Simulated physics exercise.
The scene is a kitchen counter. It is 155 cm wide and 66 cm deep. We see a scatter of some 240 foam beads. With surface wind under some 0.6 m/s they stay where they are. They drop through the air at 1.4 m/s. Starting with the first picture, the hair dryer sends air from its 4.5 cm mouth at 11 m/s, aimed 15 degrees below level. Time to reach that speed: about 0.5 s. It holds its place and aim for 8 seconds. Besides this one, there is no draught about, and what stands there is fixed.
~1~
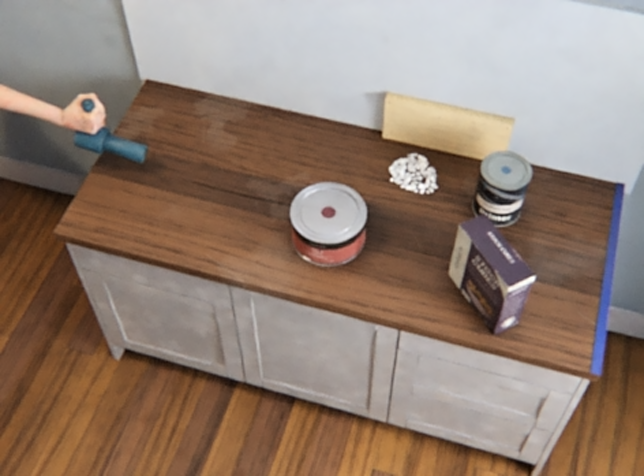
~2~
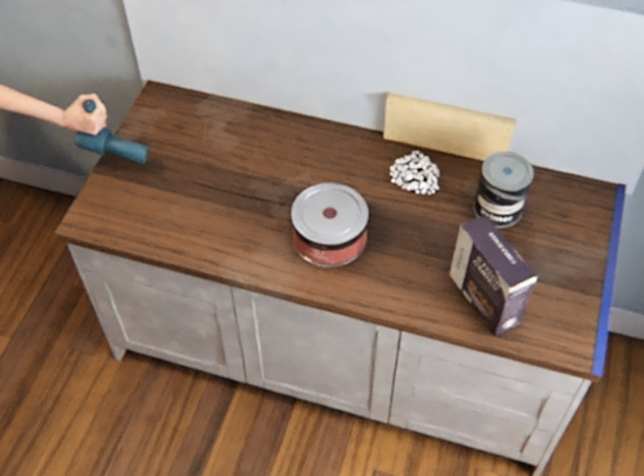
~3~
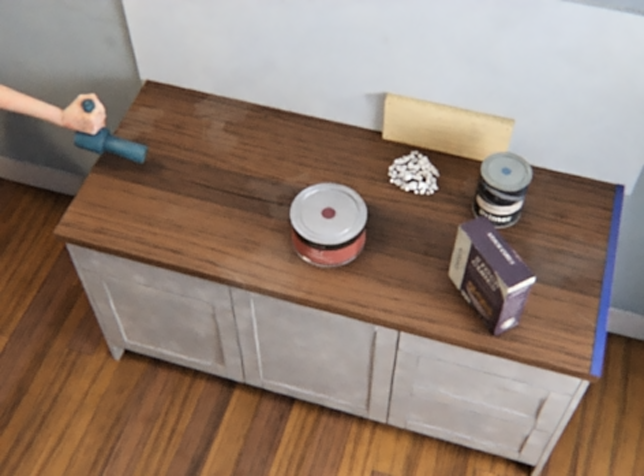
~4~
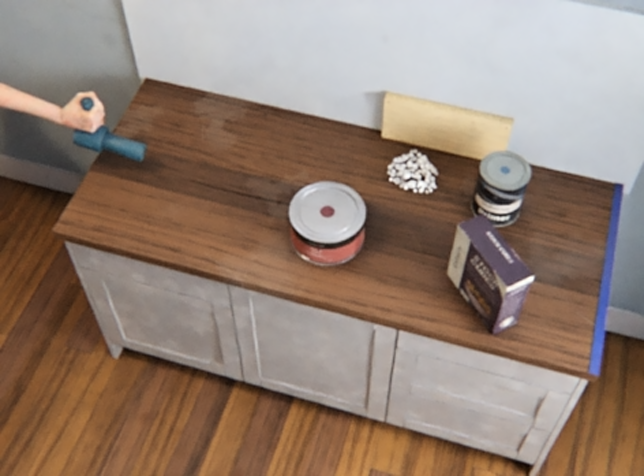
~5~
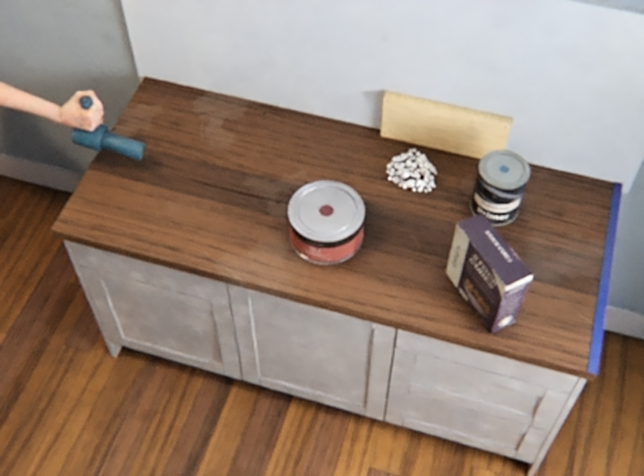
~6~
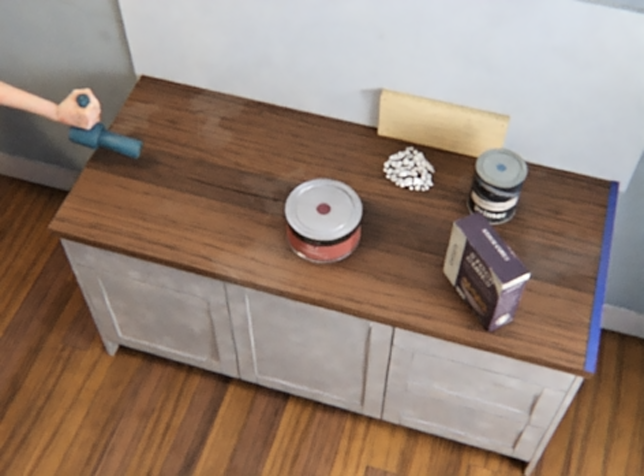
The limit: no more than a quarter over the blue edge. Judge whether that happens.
Most likely the tally past that edge goes beyond a quarter.
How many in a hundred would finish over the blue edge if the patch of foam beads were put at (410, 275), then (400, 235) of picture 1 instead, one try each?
Near 0 % for the first and near 40 % for the second.
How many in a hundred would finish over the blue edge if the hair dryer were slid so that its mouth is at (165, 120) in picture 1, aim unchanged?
I'd expect close to 100 per cent.
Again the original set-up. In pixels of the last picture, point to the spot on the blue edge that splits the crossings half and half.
Roughly at pixel (618, 195).
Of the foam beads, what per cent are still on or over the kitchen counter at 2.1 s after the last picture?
Share at that time: Some 0 %.
Then, 1.2 s after the last picture the count stands so, 100 % are over the blue edge.
Then, 2.1 s after the last picture the count stands so, 100 % are over the blue edge.
Then, 4.0 s after the last picture the count stands so, 100 % are over the blue edge.
Then, 7.6 s after the last picture, at the end, 100 % are over the blue edge.
